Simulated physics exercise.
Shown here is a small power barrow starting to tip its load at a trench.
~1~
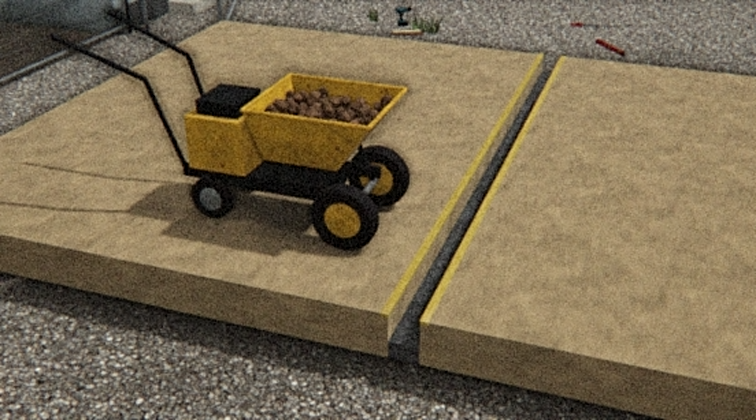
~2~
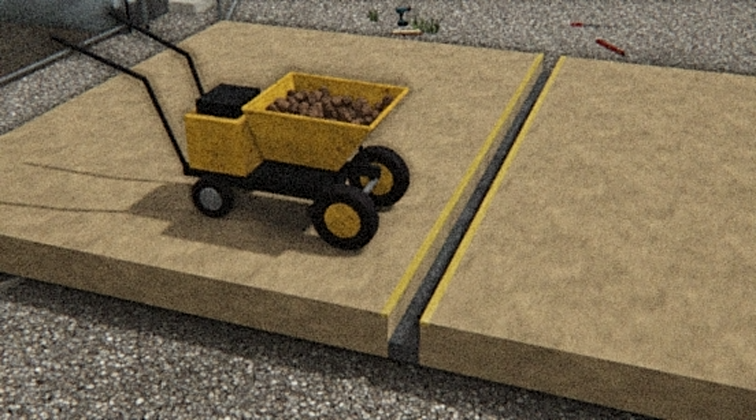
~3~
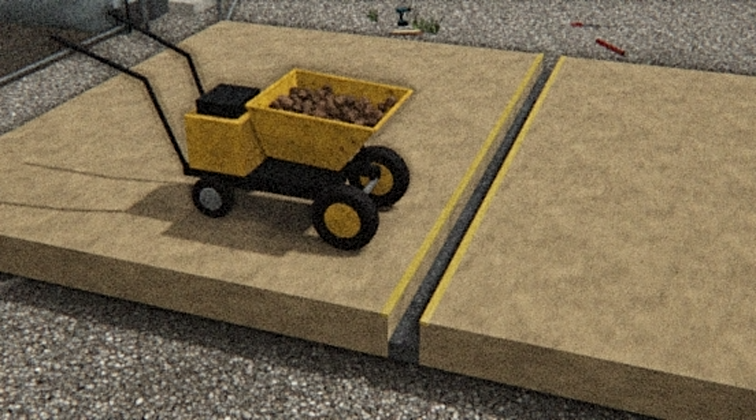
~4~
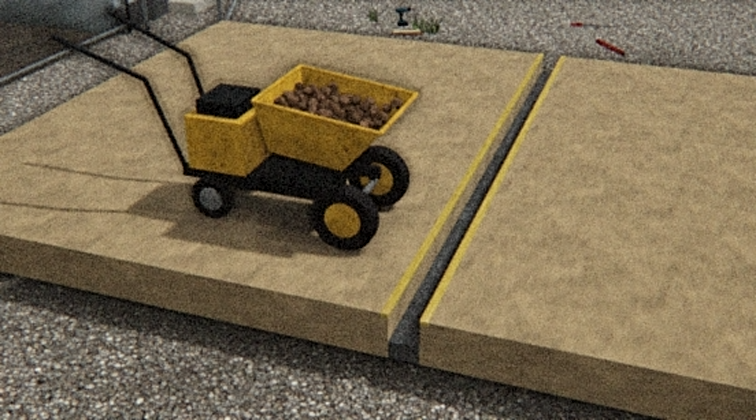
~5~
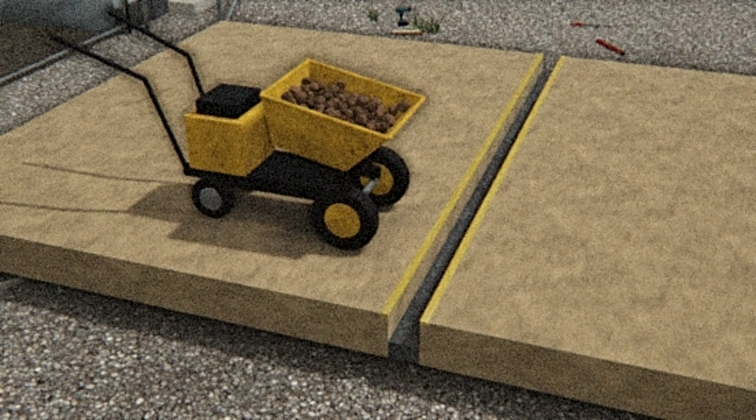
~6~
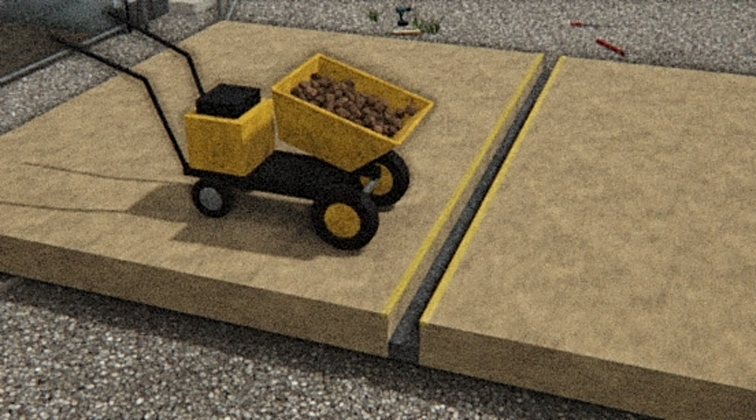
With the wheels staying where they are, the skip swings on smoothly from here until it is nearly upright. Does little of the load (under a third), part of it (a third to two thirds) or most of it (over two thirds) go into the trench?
Little of it goes into the trench.
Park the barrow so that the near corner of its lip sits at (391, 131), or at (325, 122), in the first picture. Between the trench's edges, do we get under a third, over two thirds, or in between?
Under a third, then between a third and two thirds.
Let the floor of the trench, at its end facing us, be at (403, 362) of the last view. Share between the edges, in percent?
Roughly 10 in a hundred.
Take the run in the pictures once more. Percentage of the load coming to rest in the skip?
All told, it is near 10 percent.
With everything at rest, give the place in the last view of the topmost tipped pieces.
At about (486, 226).
Soon, skip tipped steeply; all in the skip.
A while on, skip tipped right over; most in the skip; about a quarter beyond it; a stray few falling.
Towards the end, skip tipped right over; about a quarter in the skip; a stray few in or heaped over the trench; most beyond it.
Finally, skip tipped right over; a small part in the skip; a small part in or heaped over the trench; most beyond it.
